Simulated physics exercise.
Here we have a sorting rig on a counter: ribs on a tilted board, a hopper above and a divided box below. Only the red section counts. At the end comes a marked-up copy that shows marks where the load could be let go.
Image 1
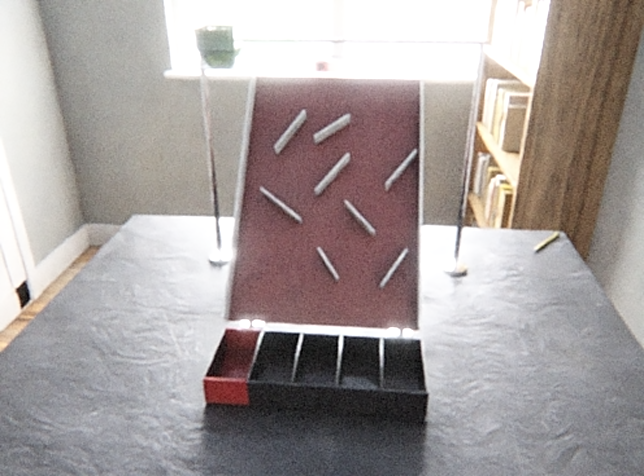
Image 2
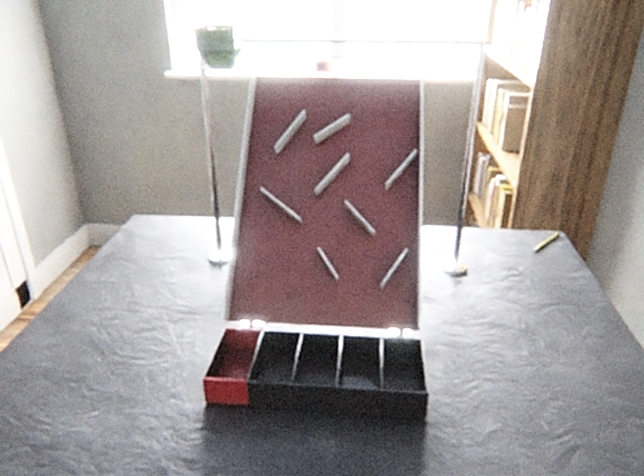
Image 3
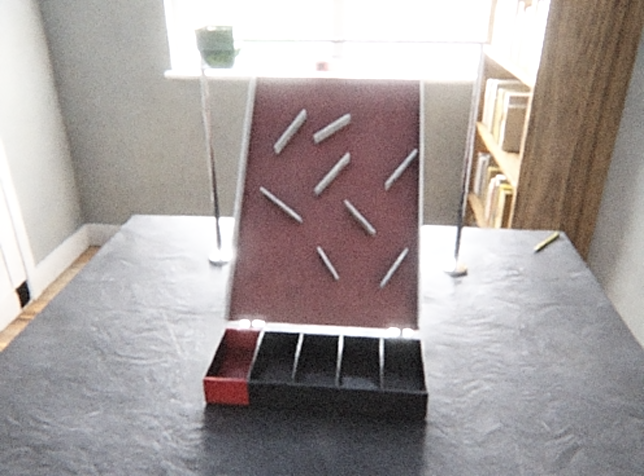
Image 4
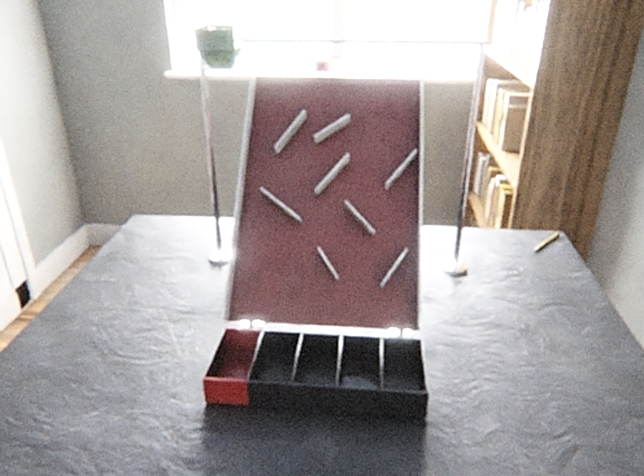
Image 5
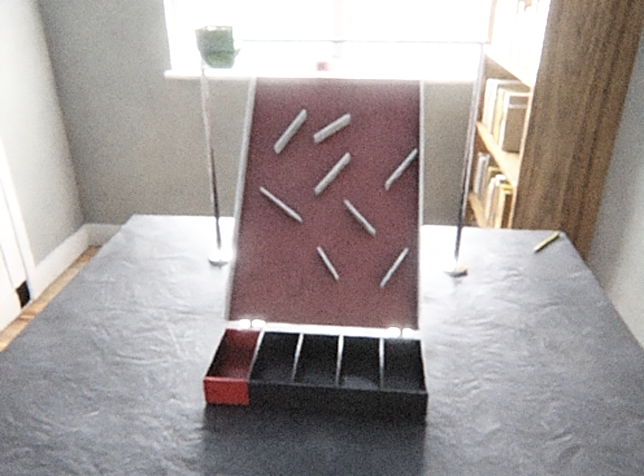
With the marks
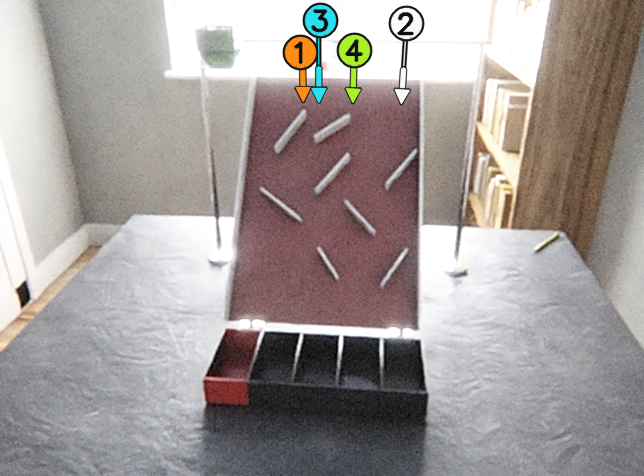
A tilted reddish board with pale ribs standing motionless above a divided black box with one red section at left.
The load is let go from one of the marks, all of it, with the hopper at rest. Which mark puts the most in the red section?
I would pick mark 1.
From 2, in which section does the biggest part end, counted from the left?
It is the fourth one.
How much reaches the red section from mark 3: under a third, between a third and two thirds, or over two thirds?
It is under a third.
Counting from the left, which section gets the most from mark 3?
It is the fourth one.
On the marked copy, mark 1 meets the board at (303, 96); mark 2 meets the board at (401, 98); mark 3 meets the board at (318, 97); mark 4 meets the board at (353, 97).
Choosing 1, most in the red section, about a quarter in other sections.
Choosing 2, none in the red section, nearly all in other sections.
Choosing 3, a small part in the red section, most in other sections, a small part outside the box.
Choosing 4, a small part in the red section, nearly all in other sections.
